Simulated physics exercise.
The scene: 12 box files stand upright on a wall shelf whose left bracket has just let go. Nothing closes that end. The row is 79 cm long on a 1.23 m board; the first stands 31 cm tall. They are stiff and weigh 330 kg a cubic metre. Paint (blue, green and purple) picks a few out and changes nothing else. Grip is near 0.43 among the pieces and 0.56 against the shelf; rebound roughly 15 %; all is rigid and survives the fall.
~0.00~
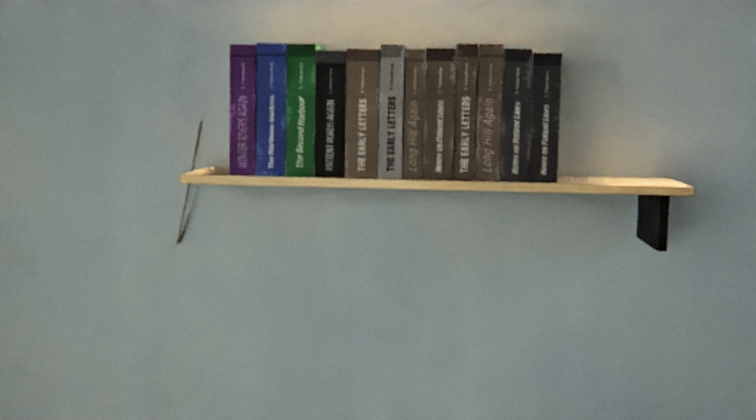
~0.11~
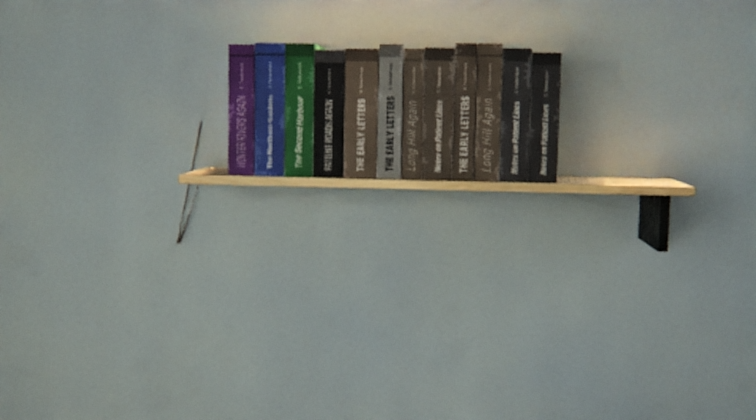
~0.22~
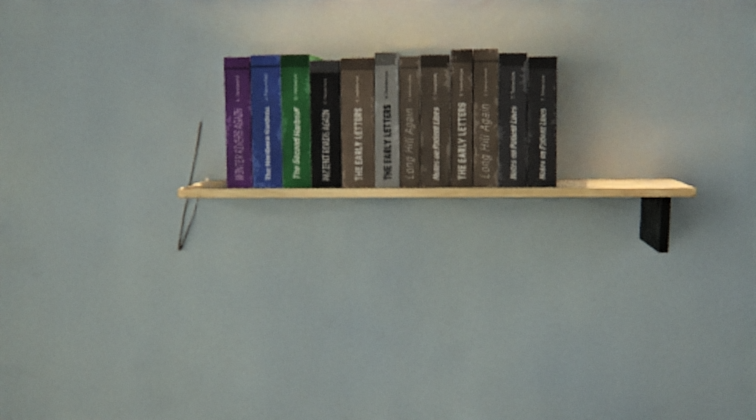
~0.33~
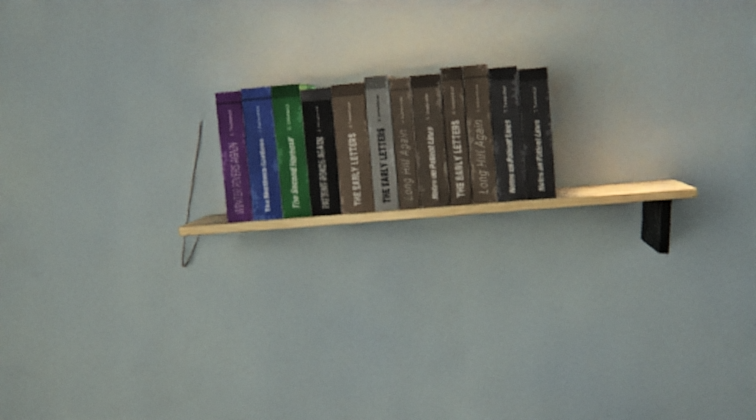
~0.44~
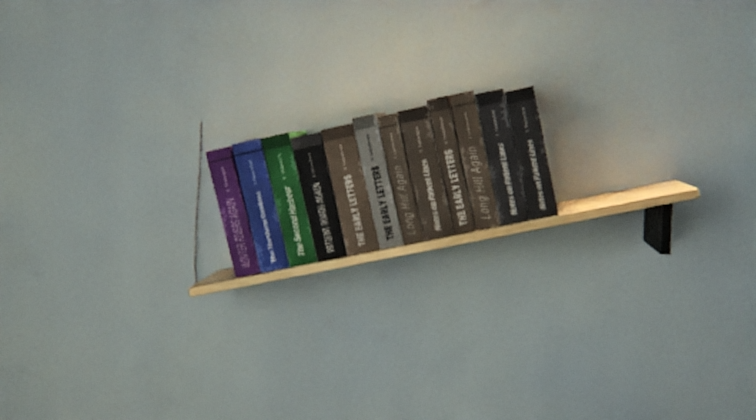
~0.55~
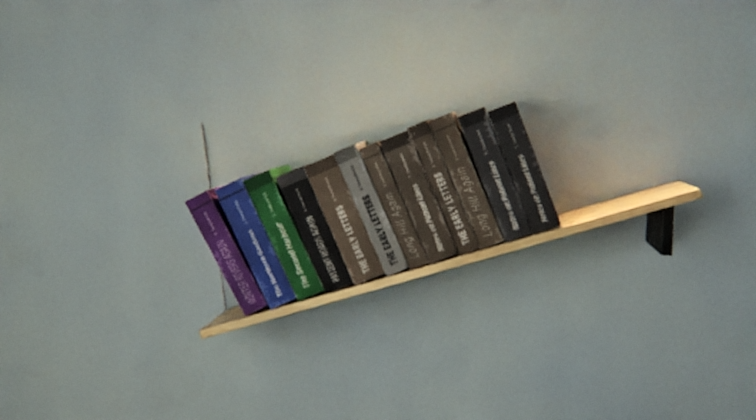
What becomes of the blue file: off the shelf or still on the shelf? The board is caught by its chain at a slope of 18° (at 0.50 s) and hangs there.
It goes over the edge.
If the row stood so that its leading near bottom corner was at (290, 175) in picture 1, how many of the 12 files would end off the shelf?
In that case 0.
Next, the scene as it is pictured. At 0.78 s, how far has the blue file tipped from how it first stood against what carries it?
Some 30°.
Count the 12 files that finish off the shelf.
2 of them.
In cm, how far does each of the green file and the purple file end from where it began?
Moved: Green 60, purple 120.
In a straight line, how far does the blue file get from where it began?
About 110 cm.
After 0.62 s, none of the 12 files off the shelf, 12 disturbed; blue file leaning 16°; purple file leaning 22°.
After 0.78 s, none of the 12 files off the shelf, 12 disturbed; blue file leaning 32°; purple file on its side.
After 1.00 s, 1 of the 12 files off the shelf; blue file on its side; purple file upside down.
After 1.18 s, 2 of the 12 files off the shelf; blue file upside down; purple file on its side.
At rest (1.7 s), 2 of the 12 files off the shelf; blue file on its side; purple file on its side; green file on its side.
